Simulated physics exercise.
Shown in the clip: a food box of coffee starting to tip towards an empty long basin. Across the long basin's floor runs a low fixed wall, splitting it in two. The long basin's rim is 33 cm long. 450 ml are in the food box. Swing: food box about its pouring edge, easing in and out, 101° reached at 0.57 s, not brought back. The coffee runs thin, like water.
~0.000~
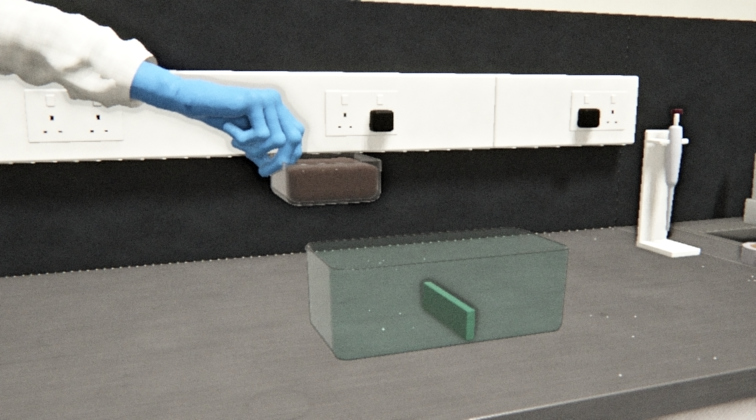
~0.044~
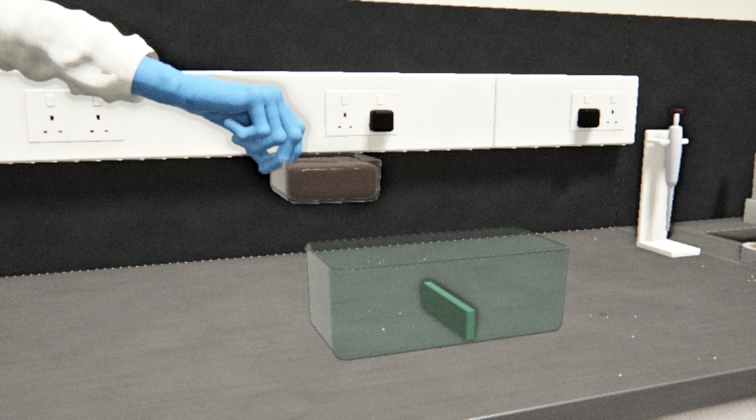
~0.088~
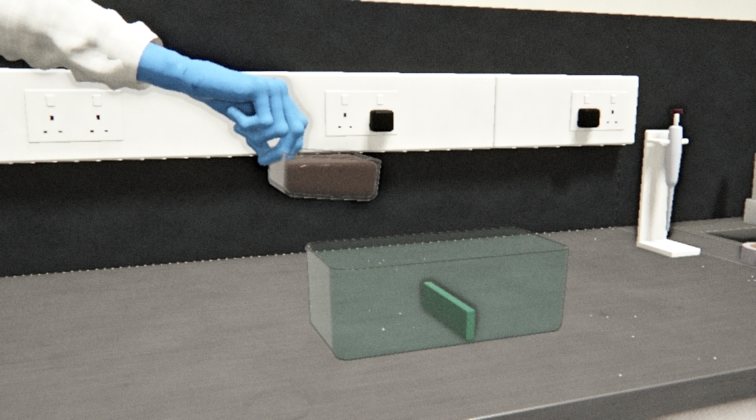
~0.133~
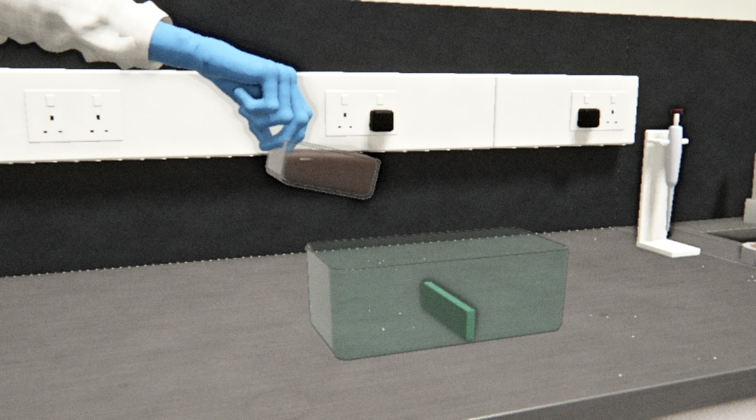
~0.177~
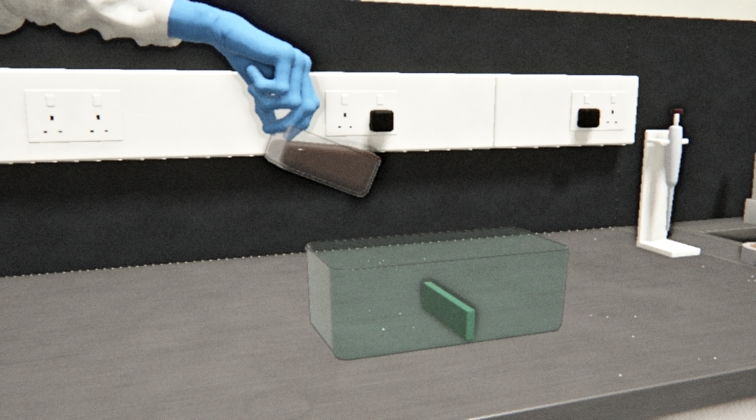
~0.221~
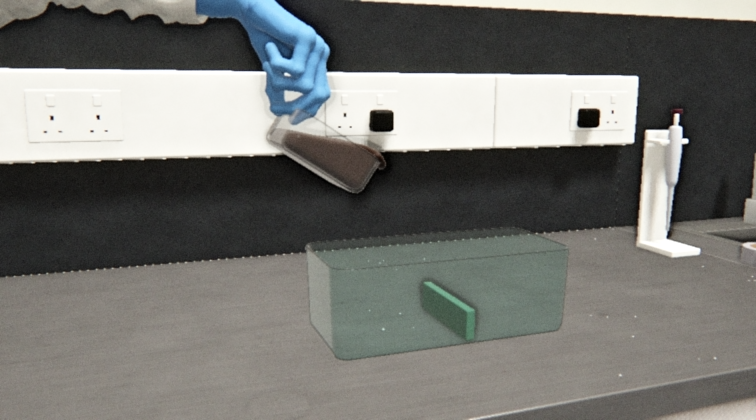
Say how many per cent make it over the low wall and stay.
About 45 per cent makes it over and stays.
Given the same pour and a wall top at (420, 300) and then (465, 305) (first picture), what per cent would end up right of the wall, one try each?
I'd say 75 percent on the first go, 20 percent on the next.
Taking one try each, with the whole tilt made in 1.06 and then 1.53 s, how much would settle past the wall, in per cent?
I'd say 15 percent on the first go, 5 percent on the next.
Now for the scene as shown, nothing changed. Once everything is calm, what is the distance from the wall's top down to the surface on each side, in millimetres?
Noted: Left near 30 mm, right near 30 mm.
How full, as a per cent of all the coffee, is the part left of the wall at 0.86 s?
Roughly 50 percent.
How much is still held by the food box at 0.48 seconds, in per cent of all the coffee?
Near 14 in a hundred.
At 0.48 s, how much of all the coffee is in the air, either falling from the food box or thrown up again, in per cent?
Around 64 in a hundred.
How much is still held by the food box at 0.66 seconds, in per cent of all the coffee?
I reckon near 1 per cent still sits there.
Then, 0.48 s in, the tilt is 94° and 15 per cent is still to pour, 21 is left of the wall and 0 right of it.
Then, 0.66 s in, the tilt is 101° and 1 per cent is still to pour, 43 is left of the wall and 50 right of it.
Then, 0.86 s in, the tilt is 101° and 0 per cent is still to pour, 51 is left of the wall and 44 right of it.
Then, 1.07 s in, the tilt is 101° and 0 per cent is still to pour, 53 is left of the wall and 45 right of it.
Finally, 53 per cent lies left of the wall, 45 right of it and 2 outside.
